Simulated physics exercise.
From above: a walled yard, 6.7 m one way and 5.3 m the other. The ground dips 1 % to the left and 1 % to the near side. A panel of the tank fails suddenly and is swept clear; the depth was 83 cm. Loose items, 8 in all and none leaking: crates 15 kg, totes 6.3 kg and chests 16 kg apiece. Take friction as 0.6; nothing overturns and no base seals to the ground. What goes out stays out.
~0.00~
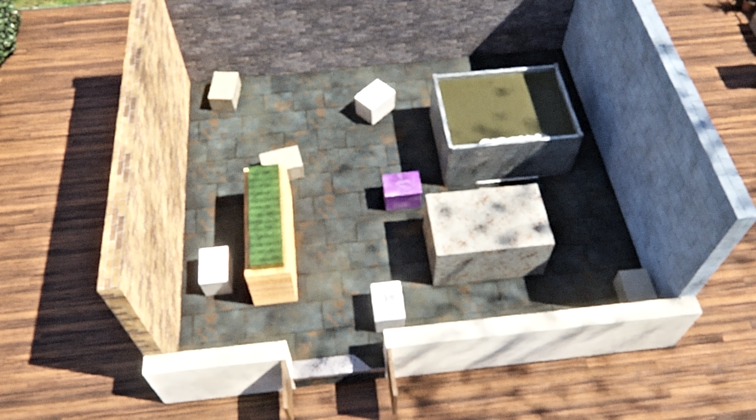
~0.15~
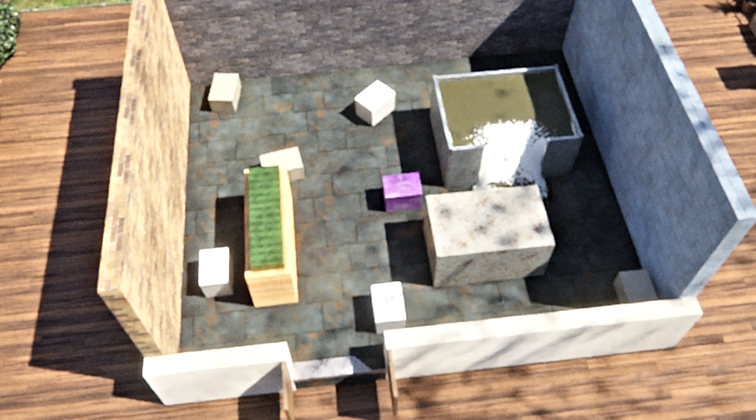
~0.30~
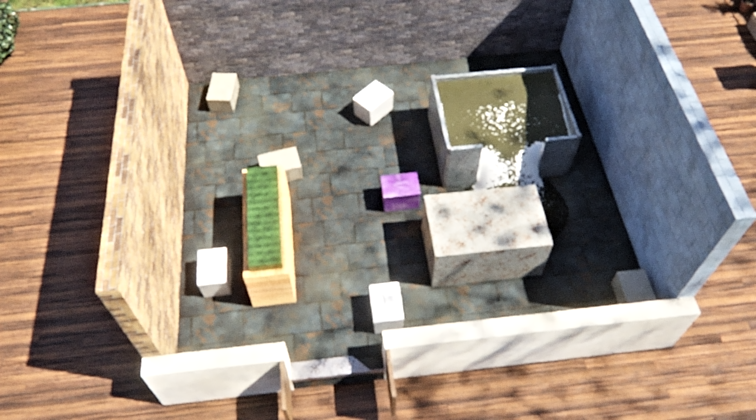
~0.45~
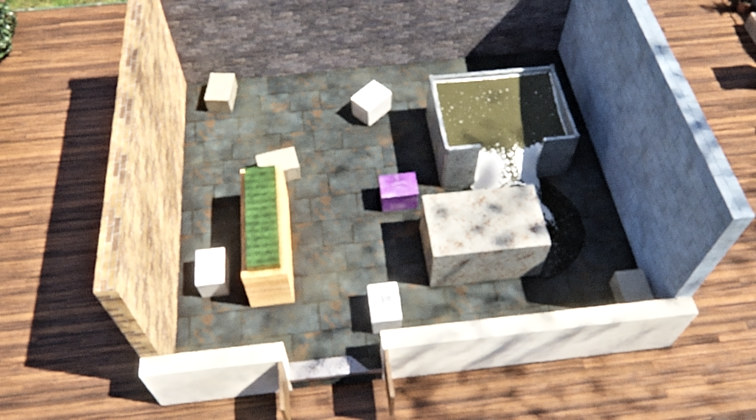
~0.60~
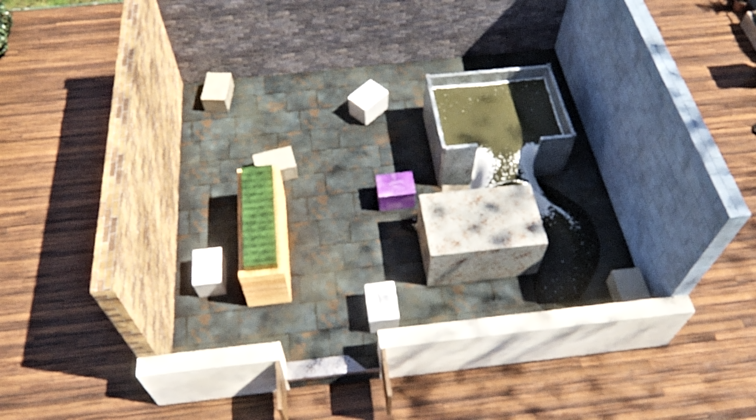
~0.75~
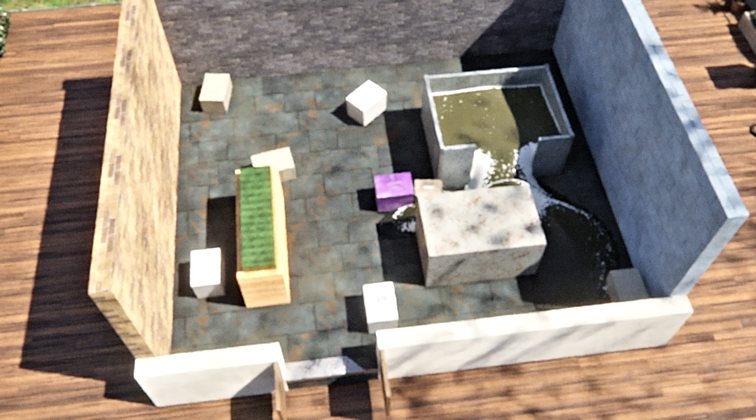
A walled yard held a tank of murky water, a planter and scattered boxes; the tank's near panel gave way, and water poured out around the pale stone block, spreading darkly toward the near wall.
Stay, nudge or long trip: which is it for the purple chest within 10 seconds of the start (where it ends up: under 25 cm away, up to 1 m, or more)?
Purple chest gets carried off.
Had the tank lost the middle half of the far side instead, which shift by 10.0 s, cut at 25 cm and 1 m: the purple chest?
Then the purple chest holds its place.
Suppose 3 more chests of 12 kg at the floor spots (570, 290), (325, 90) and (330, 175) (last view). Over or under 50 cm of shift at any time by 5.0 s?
In that order: Past it, short of it, over.
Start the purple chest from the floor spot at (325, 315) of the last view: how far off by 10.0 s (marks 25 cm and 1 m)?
It ends far away.
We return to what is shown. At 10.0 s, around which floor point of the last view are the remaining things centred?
At about (279, 151).
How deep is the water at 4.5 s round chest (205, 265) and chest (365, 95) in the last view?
Roughly 1 and 1 cm.
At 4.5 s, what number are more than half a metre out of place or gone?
By then 5.
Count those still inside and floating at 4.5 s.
I count 2.
After 2.0 s the purple chest is near (293, 131), 1.9 m from its start, aground; 0 of 8 are out; 1 afloat.
After 4.5 s the purple chest is near (261, 102), 2.7 m from its start, aground; 0 of 8 are out; 2 afloat.
After 7.0 s the purple chest is near (275, 101), 2.6 m from its start, afloat; 0 of 8 are out; 6 afloat.
After 10.0 s the purple chest is near (285, 91), 2.6 m from its start, afloat; 0 of 8 are out; 6 afloat.
